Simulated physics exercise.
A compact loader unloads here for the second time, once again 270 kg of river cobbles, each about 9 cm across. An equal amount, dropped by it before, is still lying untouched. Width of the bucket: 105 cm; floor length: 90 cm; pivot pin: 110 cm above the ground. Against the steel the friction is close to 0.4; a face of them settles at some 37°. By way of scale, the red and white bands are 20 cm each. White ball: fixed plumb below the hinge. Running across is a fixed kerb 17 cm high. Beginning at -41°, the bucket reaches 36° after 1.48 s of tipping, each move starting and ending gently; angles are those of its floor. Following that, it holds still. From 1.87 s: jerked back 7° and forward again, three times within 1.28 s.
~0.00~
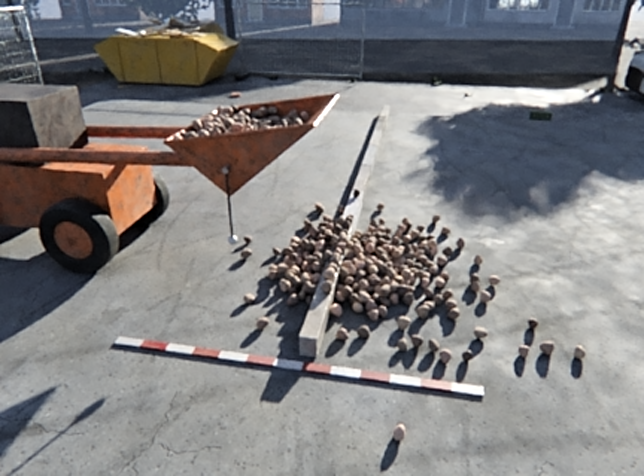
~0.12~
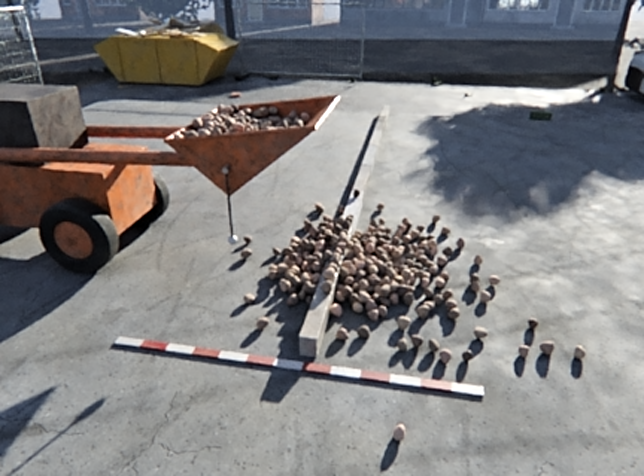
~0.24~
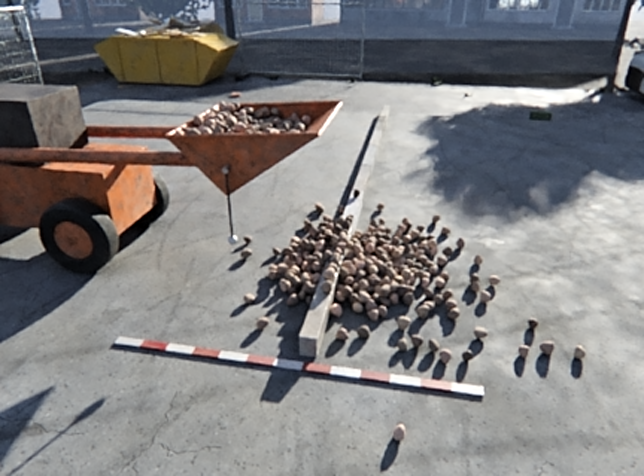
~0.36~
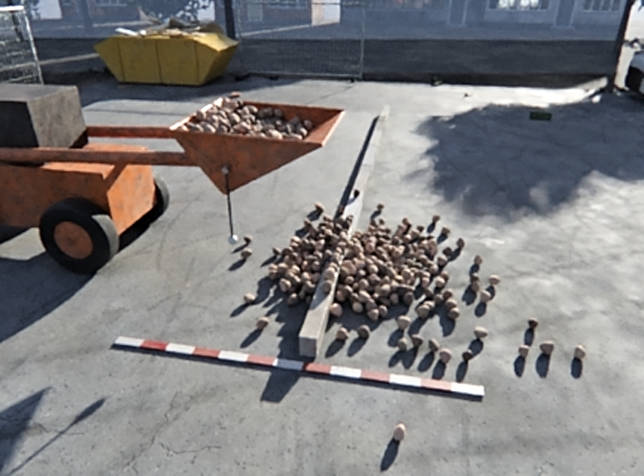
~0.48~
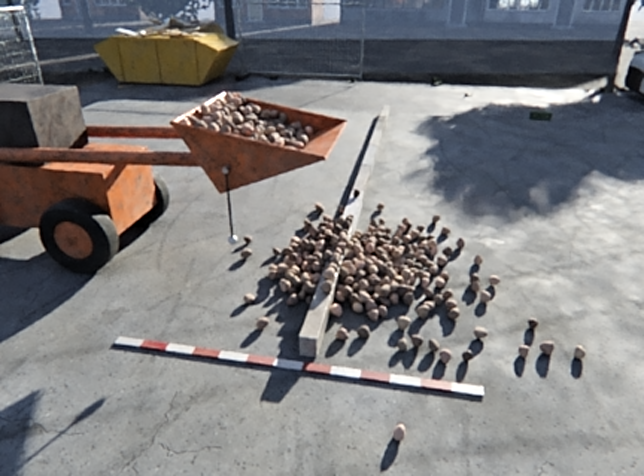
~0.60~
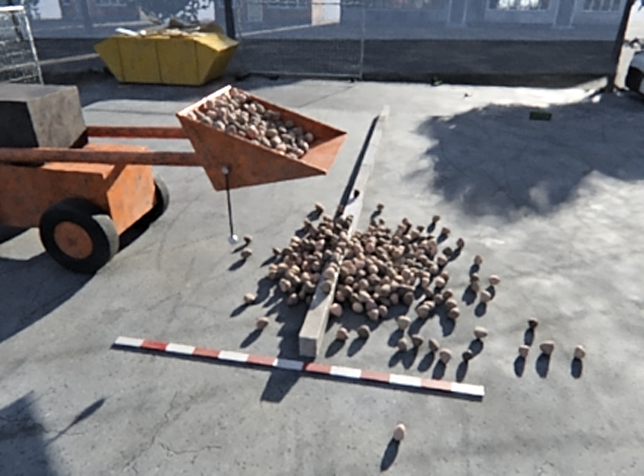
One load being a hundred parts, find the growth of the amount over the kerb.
A growth of about 74 parts in a hundred.
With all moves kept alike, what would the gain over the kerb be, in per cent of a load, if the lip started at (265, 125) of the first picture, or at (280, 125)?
Some 15 percent first and 25 percent second.
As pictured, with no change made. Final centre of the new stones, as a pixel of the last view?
Their middle rests near (367, 258).
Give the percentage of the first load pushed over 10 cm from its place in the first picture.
Some 20 percent, give or take.
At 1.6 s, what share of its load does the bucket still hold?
Roughly 60 parts in a hundred of the load.
After 1.1 s the floor is at 24°; in per cent of one load, 100 in the bucket, 37 on this side of the kerb, 63 over the kerb; the foremost stones are at (511, 308).
After 1.6 s the floor is at 36°; in per cent of one load, 62 in the bucket, 70 on this side of the kerb, 69 over the kerb; the foremost stones are at (511, 308).
After 3.6 s the floor is at 36°; in per cent of one load, 0 in the bucket, 63 on this side of the kerb, 137 over the kerb; the foremost stones are at (519, 310).
After 6.3 s the floor is at 36°; in per cent of one load, 0 in the bucket, 63 on this side of the kerb, 137 over the kerb; the foremost stones are at (519, 310). Net gain over the kerb, 74.
